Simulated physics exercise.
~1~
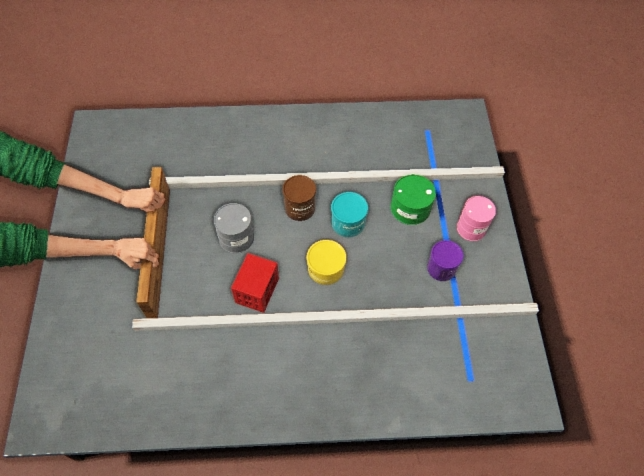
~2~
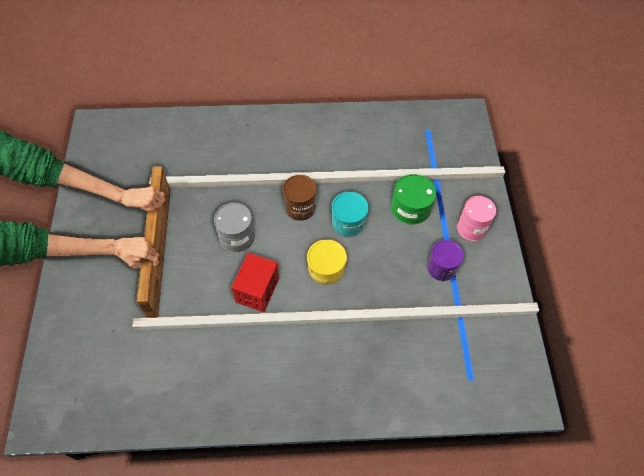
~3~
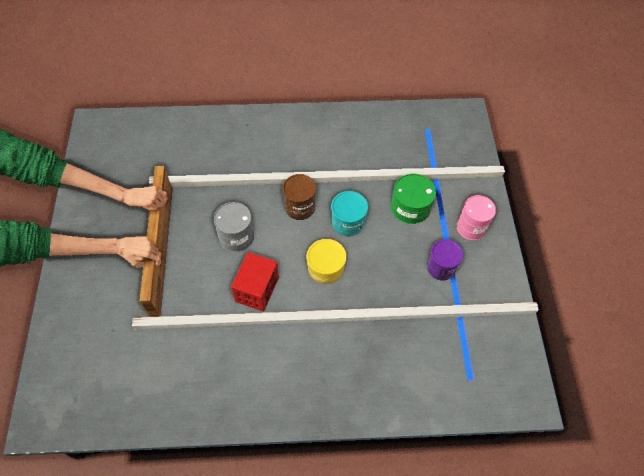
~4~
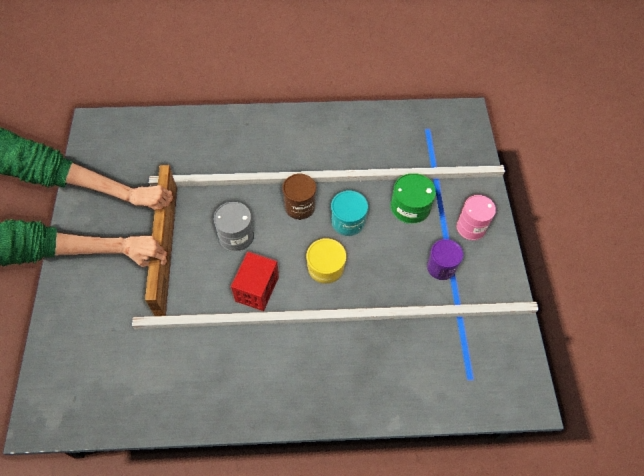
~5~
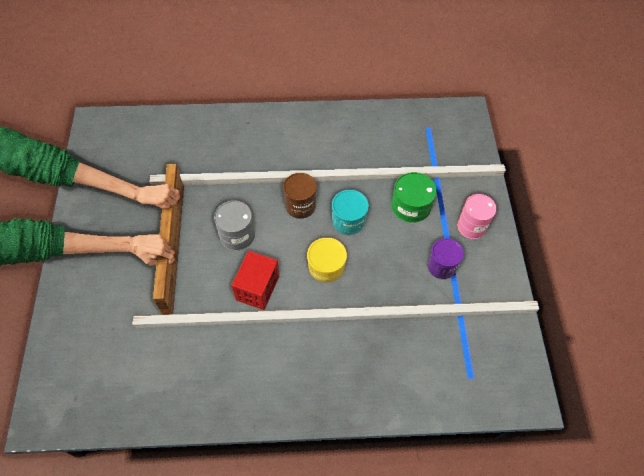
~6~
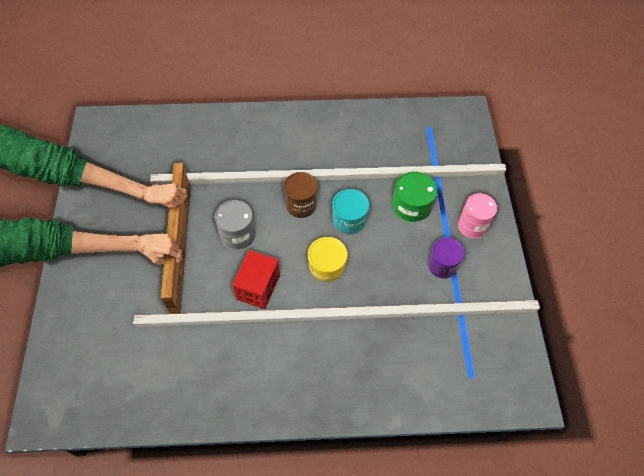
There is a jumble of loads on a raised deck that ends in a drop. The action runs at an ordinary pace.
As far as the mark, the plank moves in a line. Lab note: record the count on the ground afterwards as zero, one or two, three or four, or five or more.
Count on ground: One or two.
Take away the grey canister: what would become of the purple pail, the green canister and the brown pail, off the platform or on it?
Here's how it goes: The purple pail is gone, the green canister hangs on, and the brown pail hangs on.
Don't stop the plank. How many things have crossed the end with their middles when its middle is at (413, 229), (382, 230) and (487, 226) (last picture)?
That makes 0, 0, 5.
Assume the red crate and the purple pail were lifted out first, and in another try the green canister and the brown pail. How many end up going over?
That makes 1 fallen, then 1 fallen in the other try.
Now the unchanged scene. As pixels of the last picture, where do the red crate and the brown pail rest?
Near (473, 273) and (460, 194).
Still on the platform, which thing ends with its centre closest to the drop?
The pink canister, that one.
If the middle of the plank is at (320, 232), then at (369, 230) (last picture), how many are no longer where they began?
Tally: 5; 7.
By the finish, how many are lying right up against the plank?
Number in contact with it: 3.
Soon after, none off yet; pink canister at rest near (477, 216); purple pail at rest near (445, 259); green canister at rest near (414, 197).
After that, none off yet; pink canister at rest near (477, 216); purple pail displaced about its own width near (487, 259); green canister displaced about its own width near (448, 185).
In the end, the number that fall off is one or two; gone, purple pail.
